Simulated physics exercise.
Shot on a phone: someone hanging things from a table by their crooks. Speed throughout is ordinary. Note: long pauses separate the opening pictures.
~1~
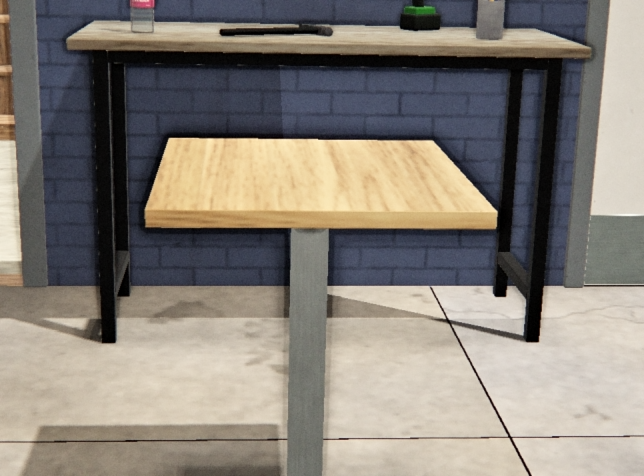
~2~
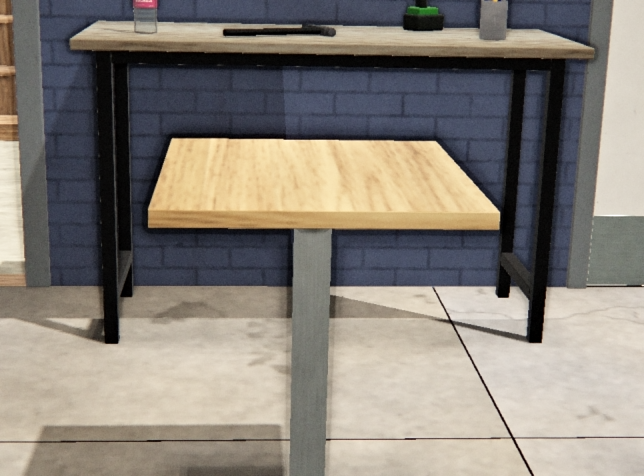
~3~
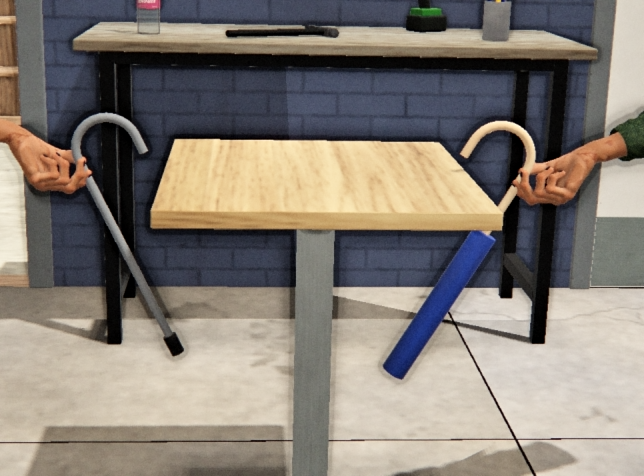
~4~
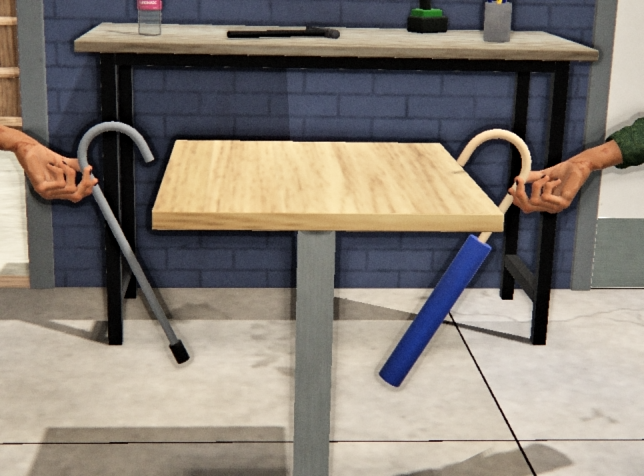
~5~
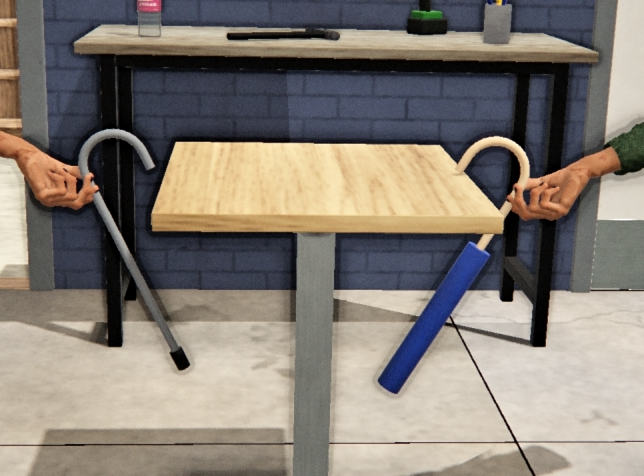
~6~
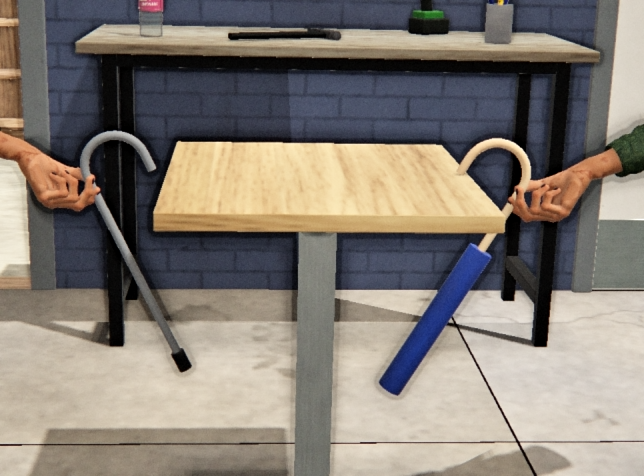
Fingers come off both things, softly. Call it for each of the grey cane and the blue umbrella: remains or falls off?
Grey cane - falls off; blue umbrella - remains.
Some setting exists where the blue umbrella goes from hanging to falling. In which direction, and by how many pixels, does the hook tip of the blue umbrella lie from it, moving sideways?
Looks like close to 8 pixels, moving right.
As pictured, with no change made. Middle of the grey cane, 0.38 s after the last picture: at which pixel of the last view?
Estimated centre: (135, 412).
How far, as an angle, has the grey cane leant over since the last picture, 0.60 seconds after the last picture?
Some 50 degrees.
Then, 0.38 s after the last picture, grey cane down below near (134, 412); blue umbrella at rest near (442, 266).
Then, 0.60 s after the last picture, grey cane falling; blue umbrella at rest near (443, 266).
At rest, the grey cane drops past the edge; the blue umbrella remains in place, near (441, 266).
